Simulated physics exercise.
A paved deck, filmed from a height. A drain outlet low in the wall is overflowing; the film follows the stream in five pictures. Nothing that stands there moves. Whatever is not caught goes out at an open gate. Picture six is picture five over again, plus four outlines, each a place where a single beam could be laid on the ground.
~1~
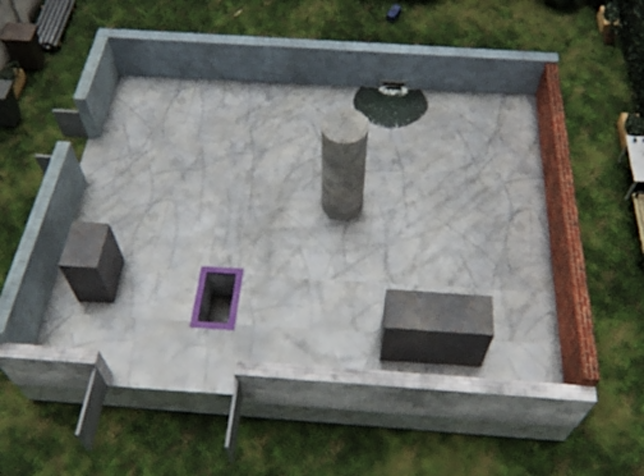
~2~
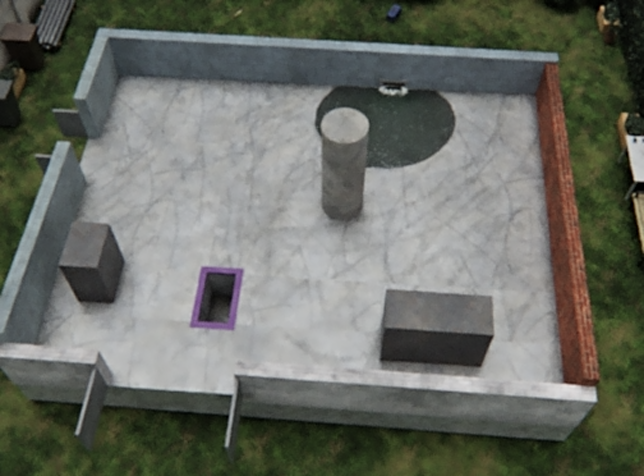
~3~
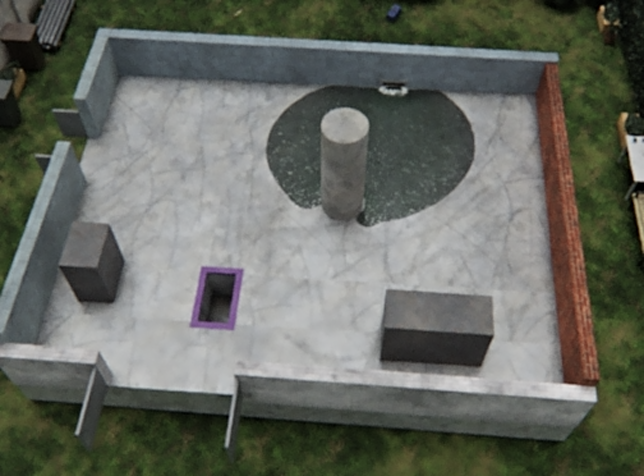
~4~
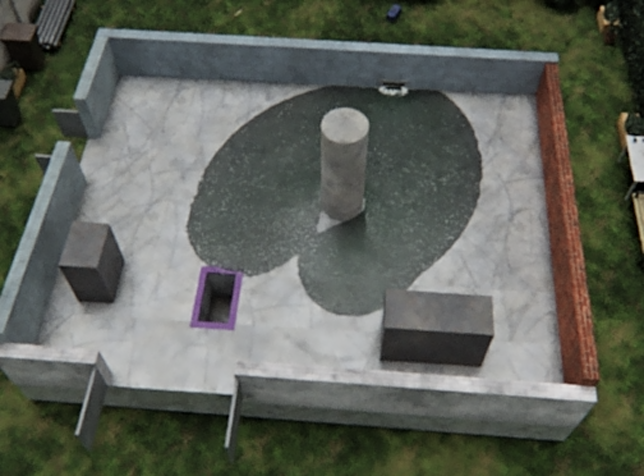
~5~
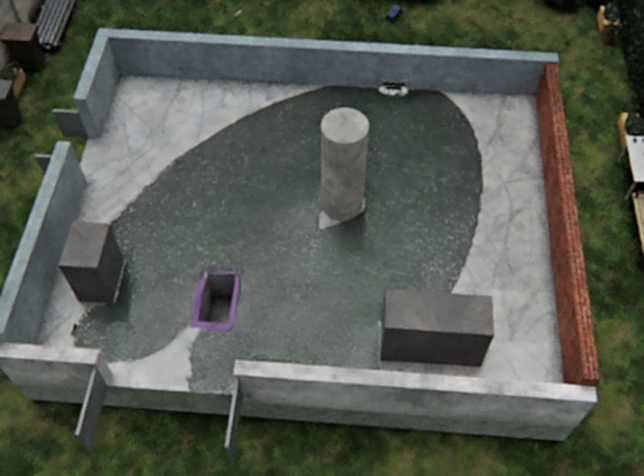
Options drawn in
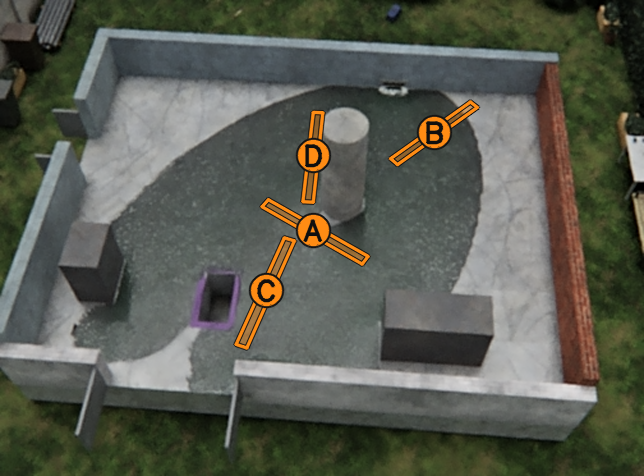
To begin with, a small dark patch of water fans out from an outlet in the far wall of a walled, paved deck. It widens around the round pillar, leaving a dry sliver behind it, then sweeps down and left, surrounding the purple-edged pit, which takes in water, and reaching the near wall.
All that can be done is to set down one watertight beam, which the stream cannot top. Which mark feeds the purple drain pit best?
B works best here.
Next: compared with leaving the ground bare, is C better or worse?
It is worse.
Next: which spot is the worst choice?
A.
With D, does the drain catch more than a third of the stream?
No, it does not.
On the marked copy, A from (265, 203) to (365, 260); B from (394, 161) to (473, 104); C from (241, 346) to (289, 239); D from (308, 201) to (318, 112).
With A, about 5 % of the stream goes into the purple drain pit, about 95 % out by the gates.
With B, about 22 % of the stream goes into the purple drain pit, about 78 % out by the gates.
With C, about 15 % of the stream goes into the purple drain pit, about 84 % out by the gates.
With D, about 14 % of the stream goes into the purple drain pit, about 83 % out by the gates.
